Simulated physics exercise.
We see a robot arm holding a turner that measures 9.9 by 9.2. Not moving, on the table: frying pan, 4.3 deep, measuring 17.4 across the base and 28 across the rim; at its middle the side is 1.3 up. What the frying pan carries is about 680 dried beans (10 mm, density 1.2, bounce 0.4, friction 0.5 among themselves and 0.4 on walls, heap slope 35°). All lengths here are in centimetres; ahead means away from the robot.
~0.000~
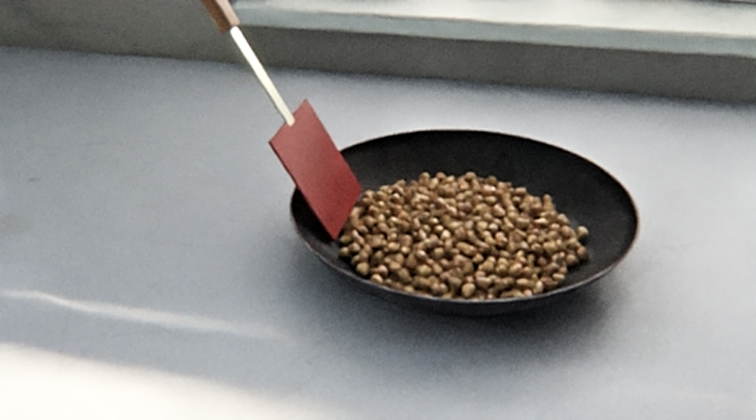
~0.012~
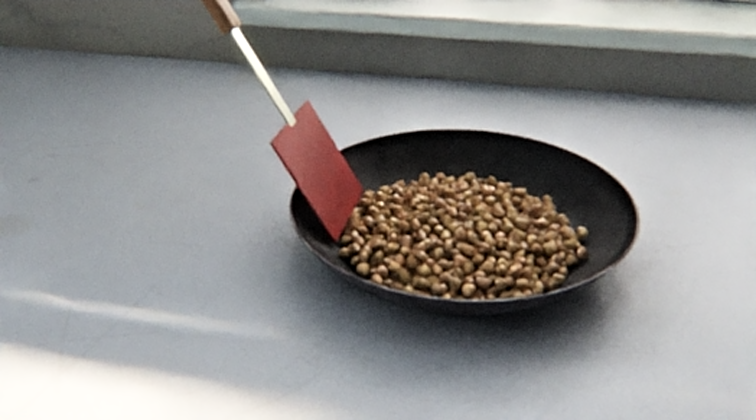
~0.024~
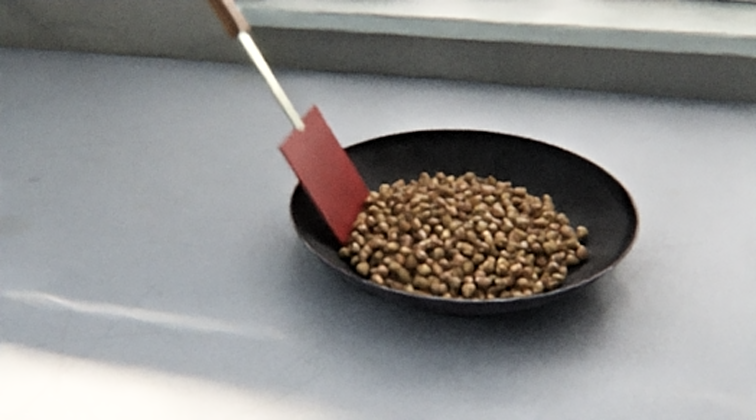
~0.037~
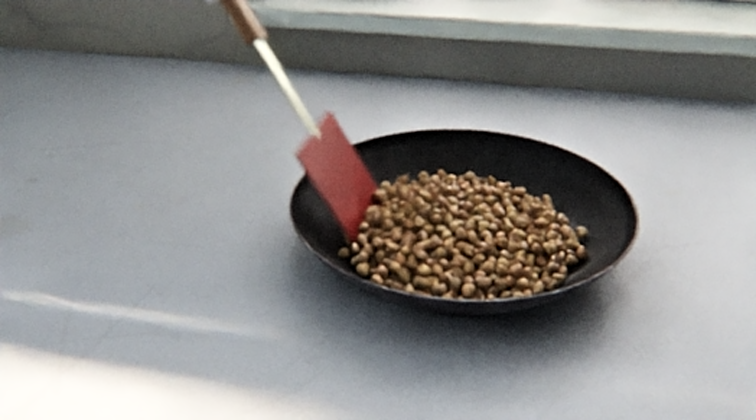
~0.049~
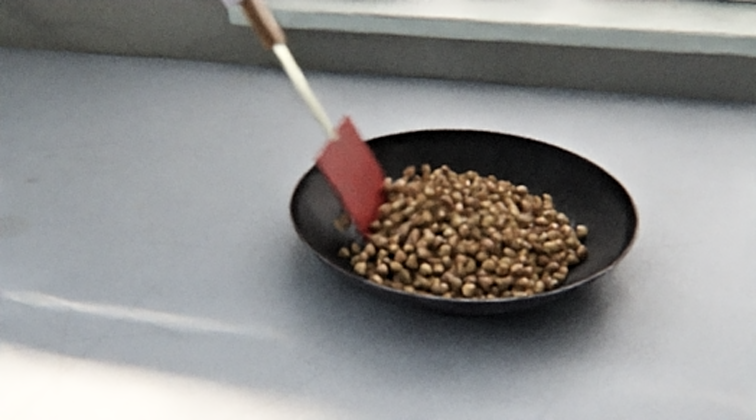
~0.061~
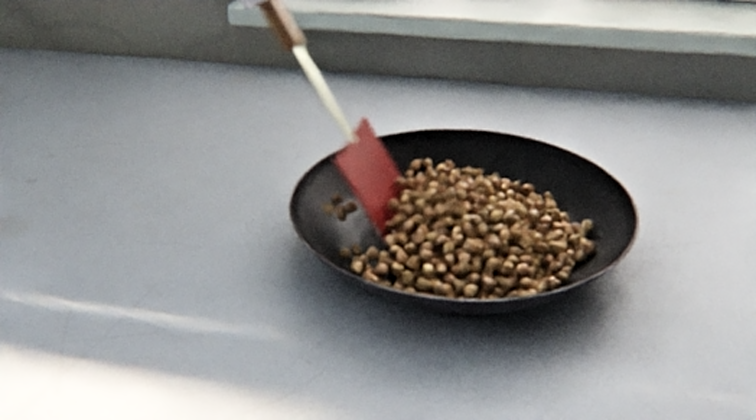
In this clip, a tilted red turner rests at the left side of a black frying pan of brown beans on a grey table, then moves right, pushing into the beans and heaping them slightly while a few stay behind.
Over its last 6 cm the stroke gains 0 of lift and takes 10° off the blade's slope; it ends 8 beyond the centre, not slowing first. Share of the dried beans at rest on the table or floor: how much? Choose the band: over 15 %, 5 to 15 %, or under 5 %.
Over 15 %.
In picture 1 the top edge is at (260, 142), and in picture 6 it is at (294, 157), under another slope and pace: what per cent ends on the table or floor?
Close to 5 in a hundred.
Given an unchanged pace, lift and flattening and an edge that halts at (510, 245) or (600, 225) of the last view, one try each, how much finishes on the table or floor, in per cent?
Estimates, in order: 5 % and 50 %.
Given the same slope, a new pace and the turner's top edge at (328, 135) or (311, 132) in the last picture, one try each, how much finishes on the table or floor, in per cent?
15 % and 10 %.
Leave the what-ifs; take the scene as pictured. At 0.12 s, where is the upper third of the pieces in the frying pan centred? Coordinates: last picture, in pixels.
It is centred close to (510, 214).
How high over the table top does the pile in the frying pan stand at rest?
Some 6.0 cm above the table.
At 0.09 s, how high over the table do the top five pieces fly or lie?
About 7 centimetres.
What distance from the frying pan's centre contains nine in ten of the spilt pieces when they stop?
I'd estimate close to 30 centimetres.
After 0.09 s, sloping 60°, highest piece 8 above the table; 681 in the frying pan.
After 0.12 s, sloping 58°, highest piece 12 above the table; 678 in the frying pan, 3 on the blade or in flight.
After 0.33 s, sloping 50°, highest piece 9 above the table; 545 in the frying pan, 123 on the table or floor, 13 on the blade or in flight.
After 1.38 s, sloping 50°, highest piece 6 above the table; 544 in the frying pan, 137 on the table or floor.
At rest, 544 in the frying pan, 137 on the table or floor. That is 20 % on the table or floor.
